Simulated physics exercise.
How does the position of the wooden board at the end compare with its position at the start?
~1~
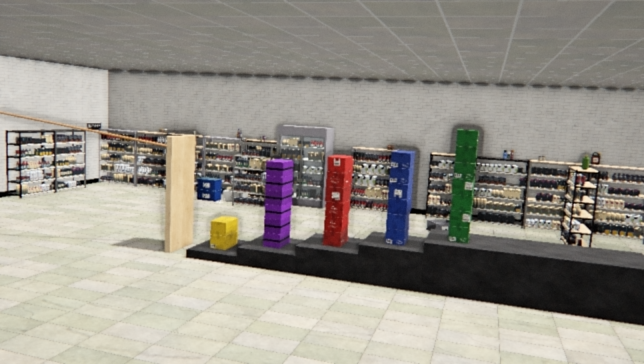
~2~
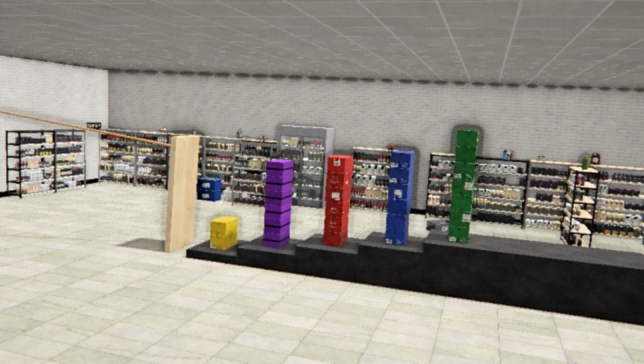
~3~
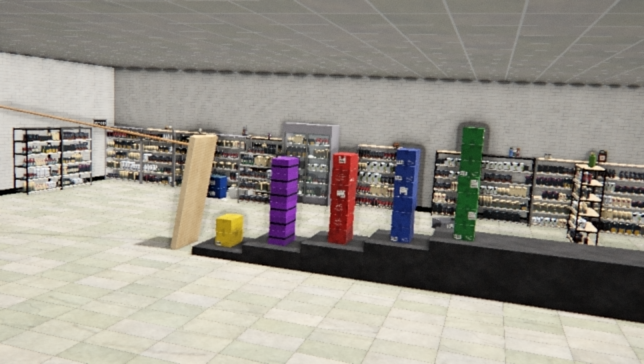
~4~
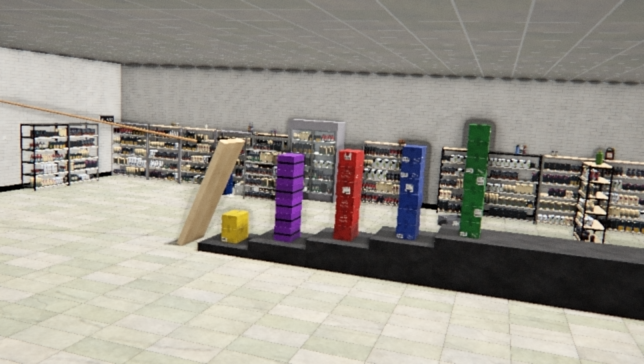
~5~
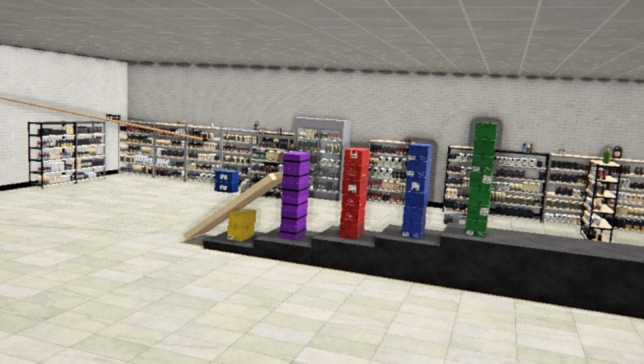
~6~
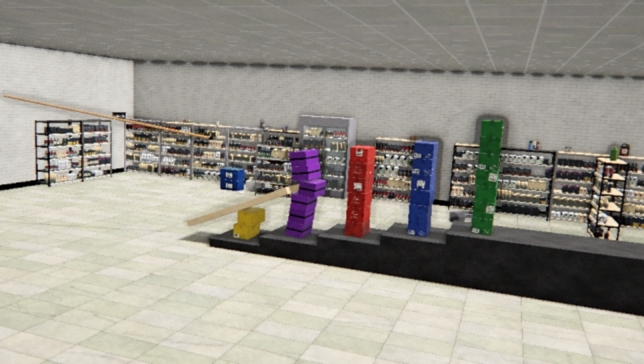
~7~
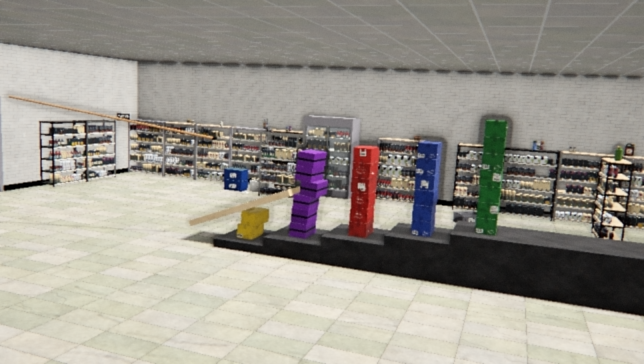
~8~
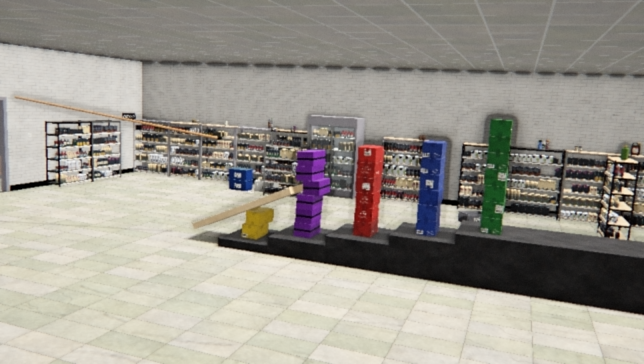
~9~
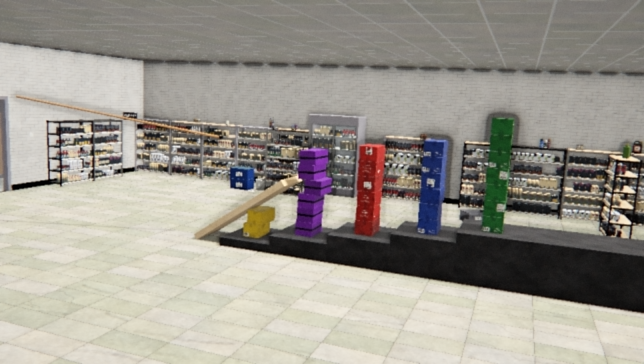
The board stands upright at the start, but at the end it is leaning to the right over the yellow pile, against the purple one.
